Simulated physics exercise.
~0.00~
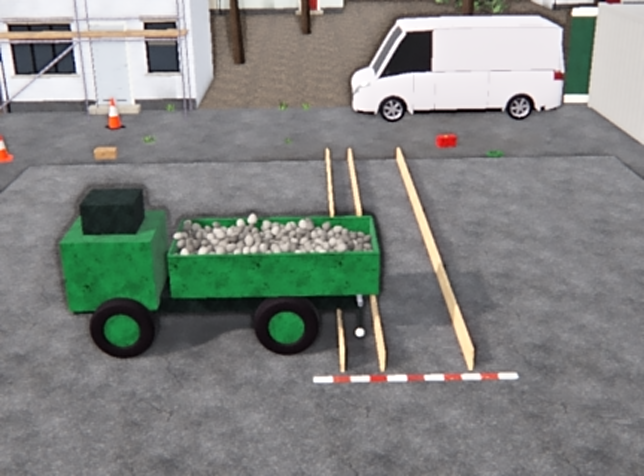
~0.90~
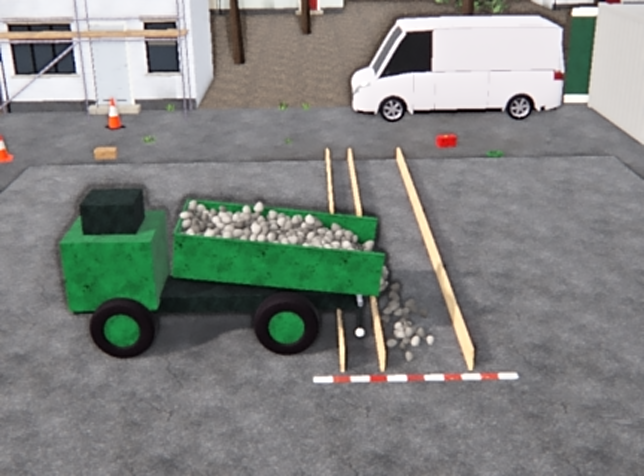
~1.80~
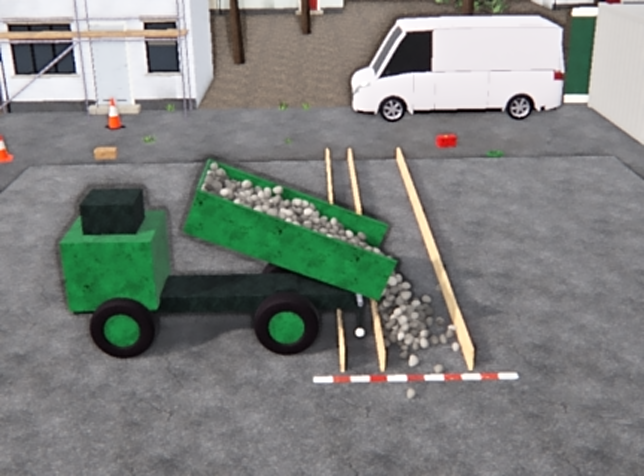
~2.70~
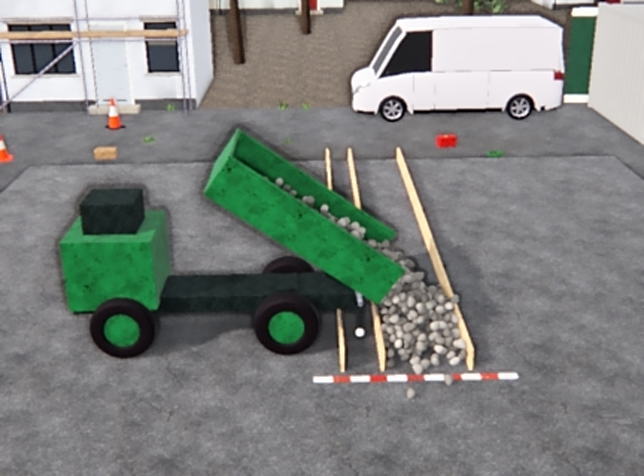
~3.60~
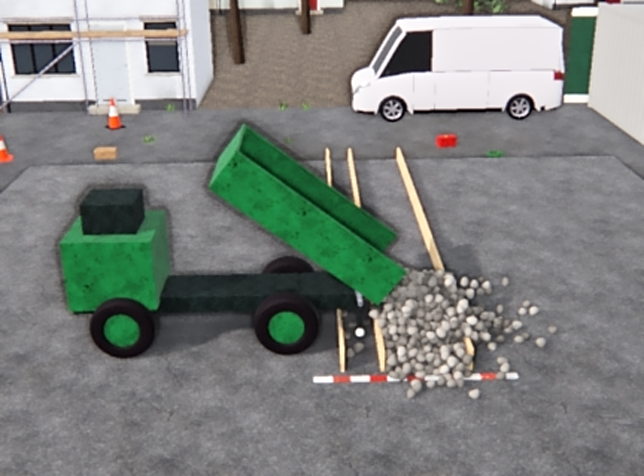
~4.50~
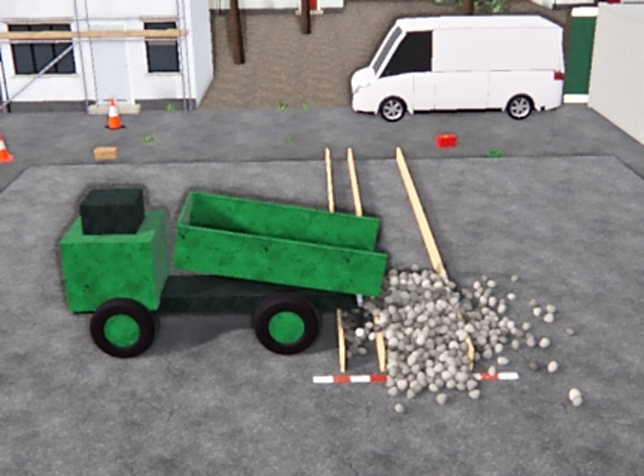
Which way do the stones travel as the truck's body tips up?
The stones move to the right, sliding down the tilted body and out over its right end onto the ground.
